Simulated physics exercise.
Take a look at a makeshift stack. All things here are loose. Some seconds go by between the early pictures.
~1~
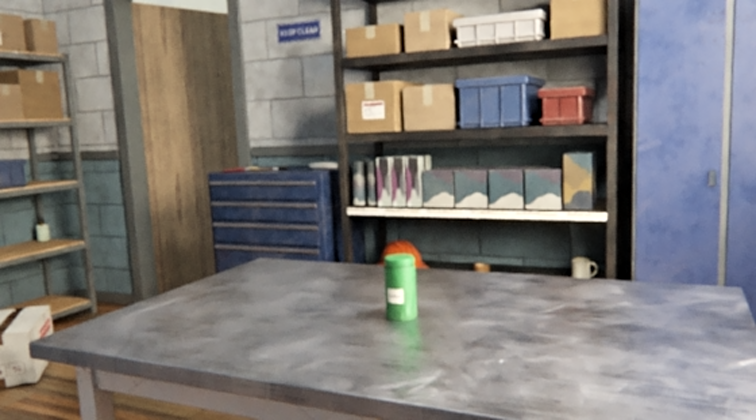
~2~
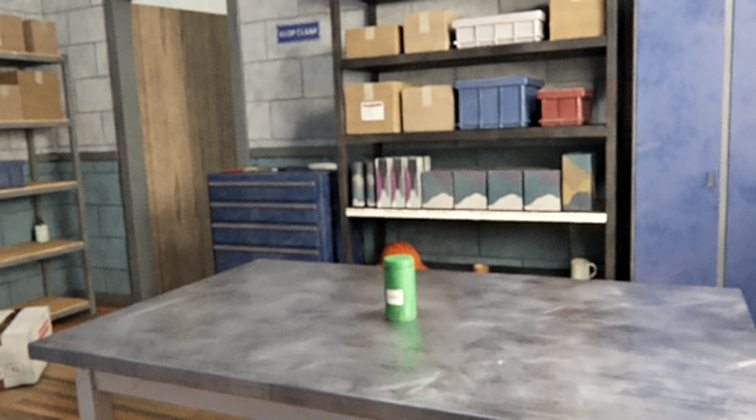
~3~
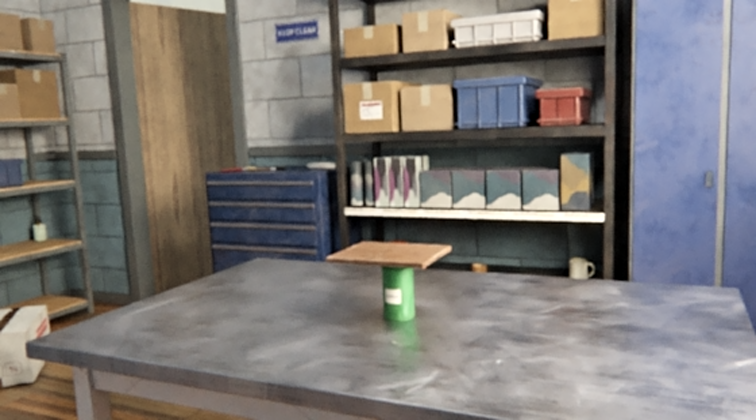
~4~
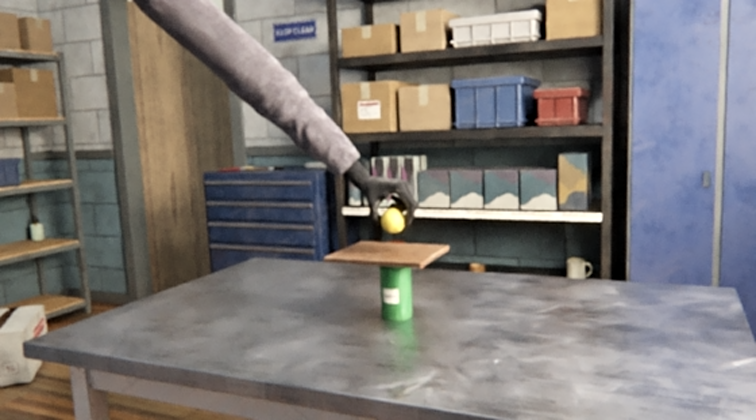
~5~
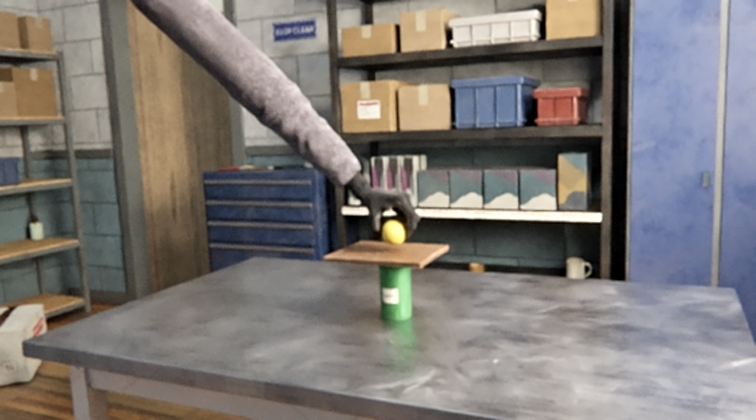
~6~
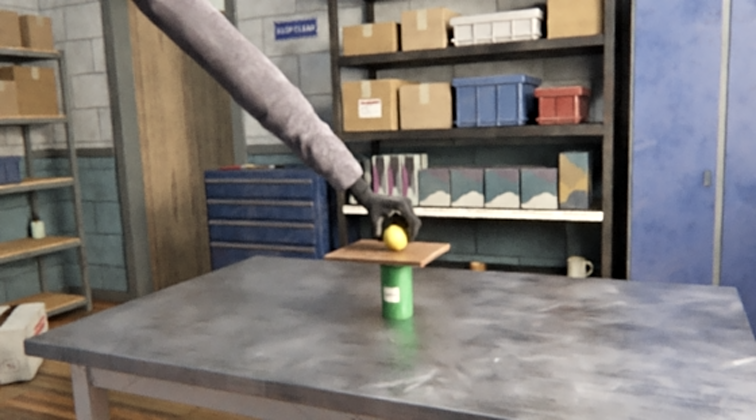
Gloved hand lowering a yellow lemon onto a brown lid laid across a green can on a grey workshop table.
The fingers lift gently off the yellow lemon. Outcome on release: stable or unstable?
Stable.
Then, 0.20 s later than the last frame, all is still.
Then, 0.60 s later than the last frame, yellow lemon resting near (395, 239).
When it is over, all 3 as before. End places, in pixels of the last picture, yellow lemon near (395, 239). The stack keeps its balance.
